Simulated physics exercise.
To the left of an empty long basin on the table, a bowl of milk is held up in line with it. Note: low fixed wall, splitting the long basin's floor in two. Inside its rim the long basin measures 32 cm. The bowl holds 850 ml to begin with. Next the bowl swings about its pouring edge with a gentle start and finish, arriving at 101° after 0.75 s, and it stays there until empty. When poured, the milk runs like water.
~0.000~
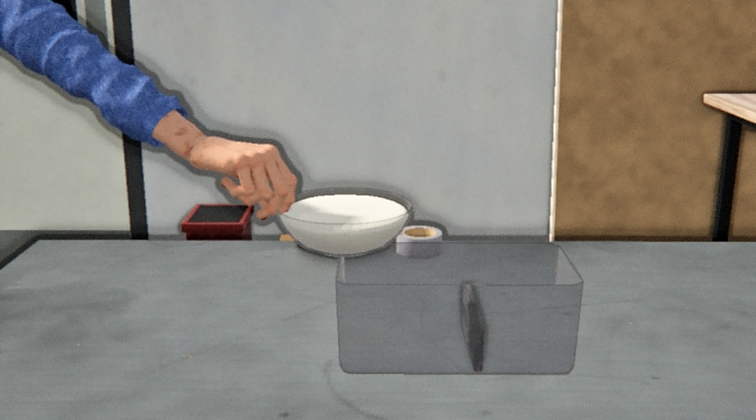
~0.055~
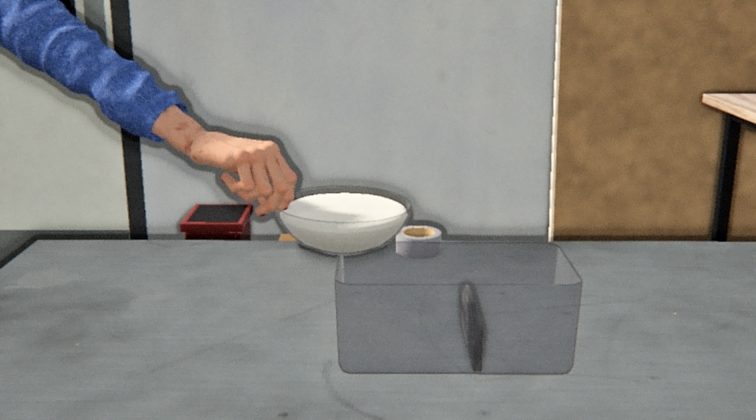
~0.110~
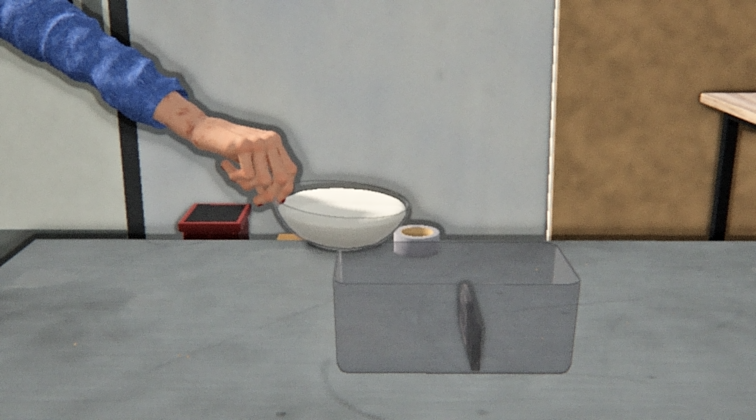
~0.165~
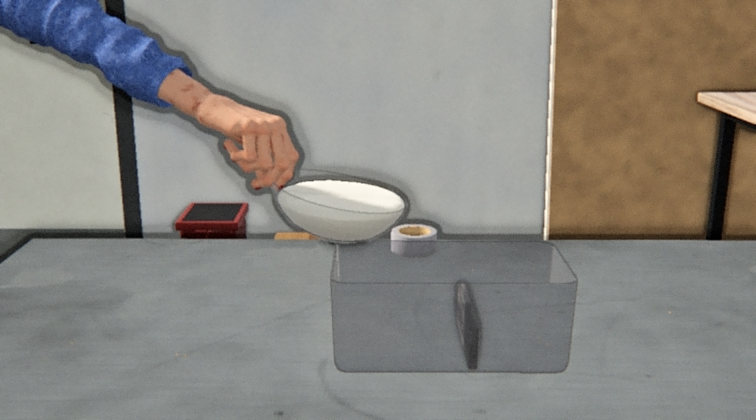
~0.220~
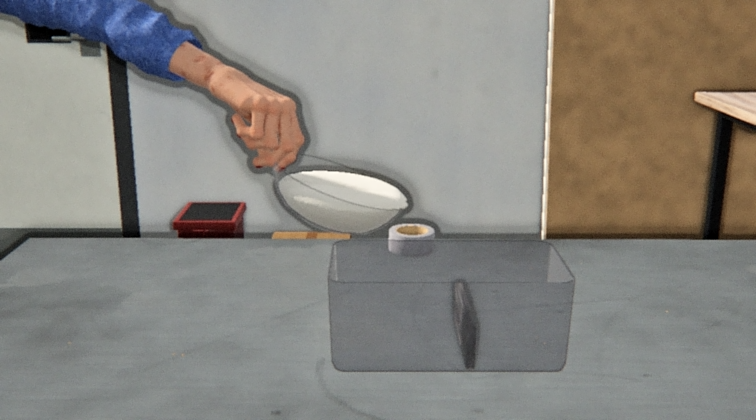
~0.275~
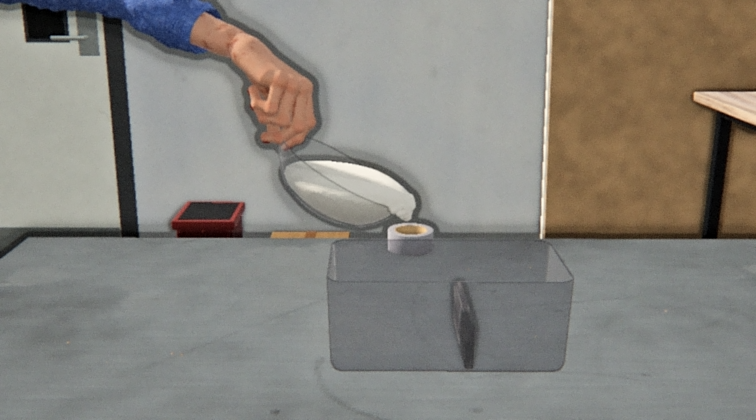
A hand held a bowl of milk behind an empty long basin on a table, then lifted its left side, steadily tilting it rightward until a little milk slipped over the lower edge.
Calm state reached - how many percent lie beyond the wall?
67 percent, roughly.
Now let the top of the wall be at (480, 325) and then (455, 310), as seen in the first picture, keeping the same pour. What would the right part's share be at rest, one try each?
I'd say 55 percent on the first go, 80 percent on the next.
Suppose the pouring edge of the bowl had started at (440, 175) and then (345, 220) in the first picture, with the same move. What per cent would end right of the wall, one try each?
In turn about 70 and 5 per cent.
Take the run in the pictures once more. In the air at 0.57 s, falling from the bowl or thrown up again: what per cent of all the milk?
About 50 per cent.
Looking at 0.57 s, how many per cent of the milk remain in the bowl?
I reckon about 9 in a hundred is still held.
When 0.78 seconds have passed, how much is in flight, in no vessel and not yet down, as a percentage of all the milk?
Roughly 14 %.
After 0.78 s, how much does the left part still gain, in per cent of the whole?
Roughly 14 percent.
By 0.57 s the tilt is 87° and 9 per cent is still to pour, 11 is left of the wall and 29 right of it.
By 0.78 s the tilt is 101° and 0 per cent is still to pour, 17 is left of the wall and 69 right of it.
By 1.01 s the tilt is 101° and 0 per cent is still to pour, 29 is left of the wall and 68 right of it.
By 1.25 s the tilt is 101° and 0 per cent is still to pour, 30 is left of the wall and 67 right of it.
At rest 30 per cent lies left of the wall, 67 right of it and 3 outside.
